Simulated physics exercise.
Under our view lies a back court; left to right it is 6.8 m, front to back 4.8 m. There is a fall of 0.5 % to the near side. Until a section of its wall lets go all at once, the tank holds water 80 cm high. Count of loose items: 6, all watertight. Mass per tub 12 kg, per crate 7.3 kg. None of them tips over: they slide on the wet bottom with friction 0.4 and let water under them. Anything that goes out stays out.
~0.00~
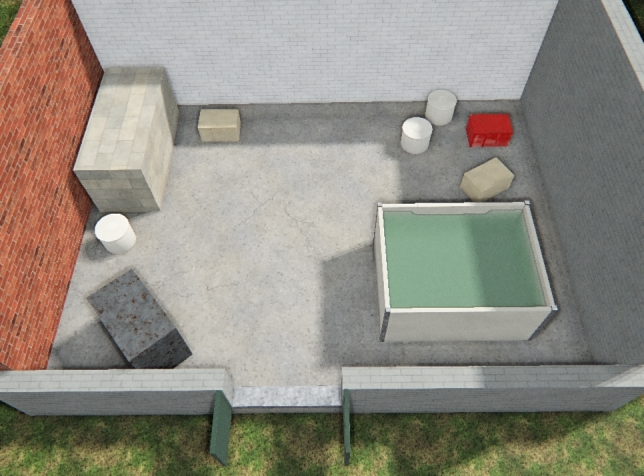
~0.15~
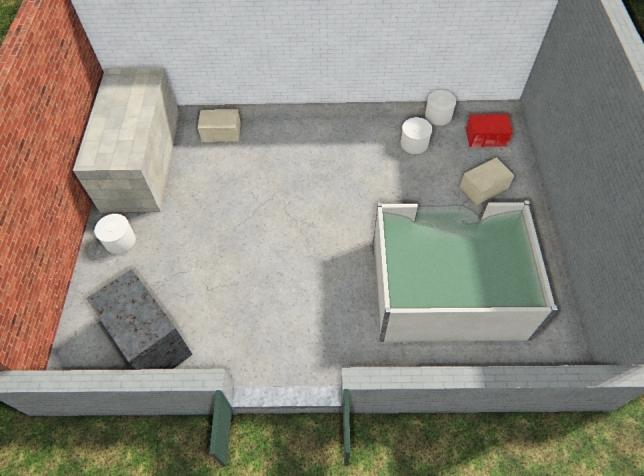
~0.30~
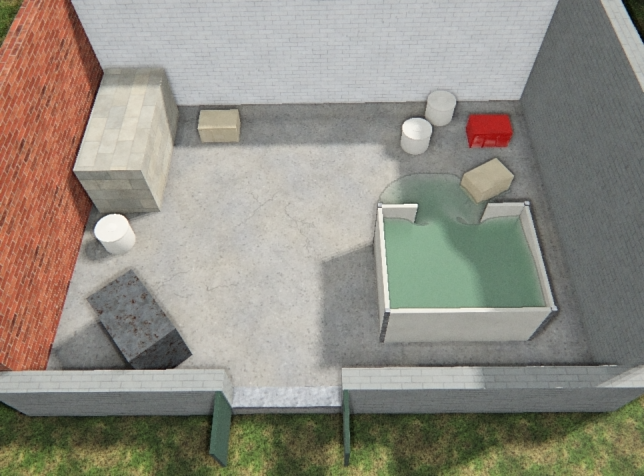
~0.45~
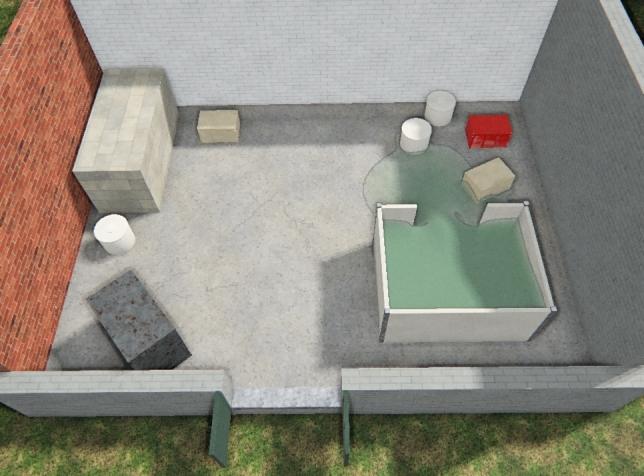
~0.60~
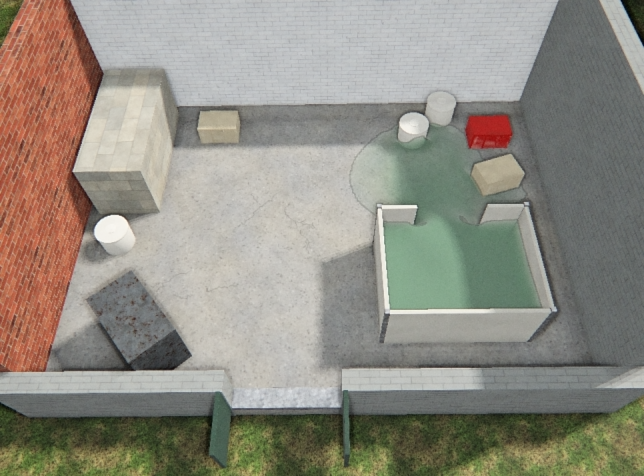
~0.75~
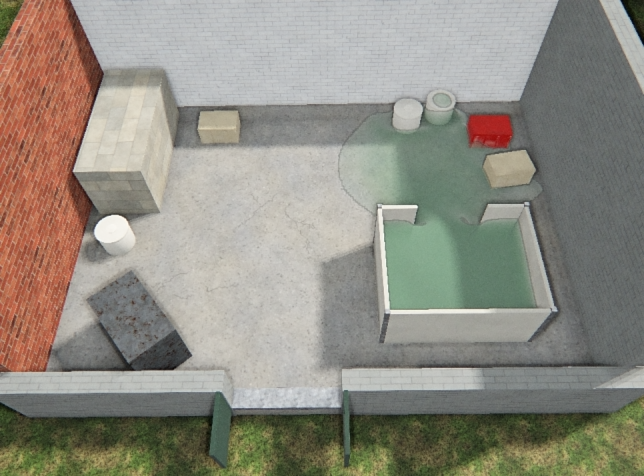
Water in a white-walled tank pours out through a gap in its far side and spreads across the walled court's floor, reaching the white cylinders and red crate, as a tan box and the nearer cylinder shift slightly.
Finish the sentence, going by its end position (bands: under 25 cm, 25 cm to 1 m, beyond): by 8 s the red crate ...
By 8 s the red crate is swept well away.
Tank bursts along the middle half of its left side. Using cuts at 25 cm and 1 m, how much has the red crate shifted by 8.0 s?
So the red crate keeps its position.
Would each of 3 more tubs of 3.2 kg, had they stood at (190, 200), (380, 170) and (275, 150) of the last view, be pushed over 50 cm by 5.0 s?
Lab note - in order: Above threshold / above threshold / above threshold.
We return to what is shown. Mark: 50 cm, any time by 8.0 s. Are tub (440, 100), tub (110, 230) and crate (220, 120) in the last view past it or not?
In sequence - crossed the line; stayed below the line; crossed the line.
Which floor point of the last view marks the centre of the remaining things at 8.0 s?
They're centred close to (373, 261).
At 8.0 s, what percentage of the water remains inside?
About 96 in a hundred parts of the water.
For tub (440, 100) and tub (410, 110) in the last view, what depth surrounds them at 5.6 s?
Around 11 cm and 5 cm.
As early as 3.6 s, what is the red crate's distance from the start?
Some 40 cm from the start.
After 1.6 s the red crate is near (517, 93), 0.6 m from its start, afloat; 0 of 6 are out; 4 afloat.
After 3.6 s the red crate is near (516, 116), 0.4 m from its start, afloat; 0 of 6 are out; 3 afloat.
After 5.6 s the red crate is near (521, 170), 1.0 m from its start, afloat; 0 of 6 are out; 3 afloat.
After 8.0 s the red crate is near (543, 231), 2.0 m from its start, afloat; 0 of 6 are out; 3 afloat.
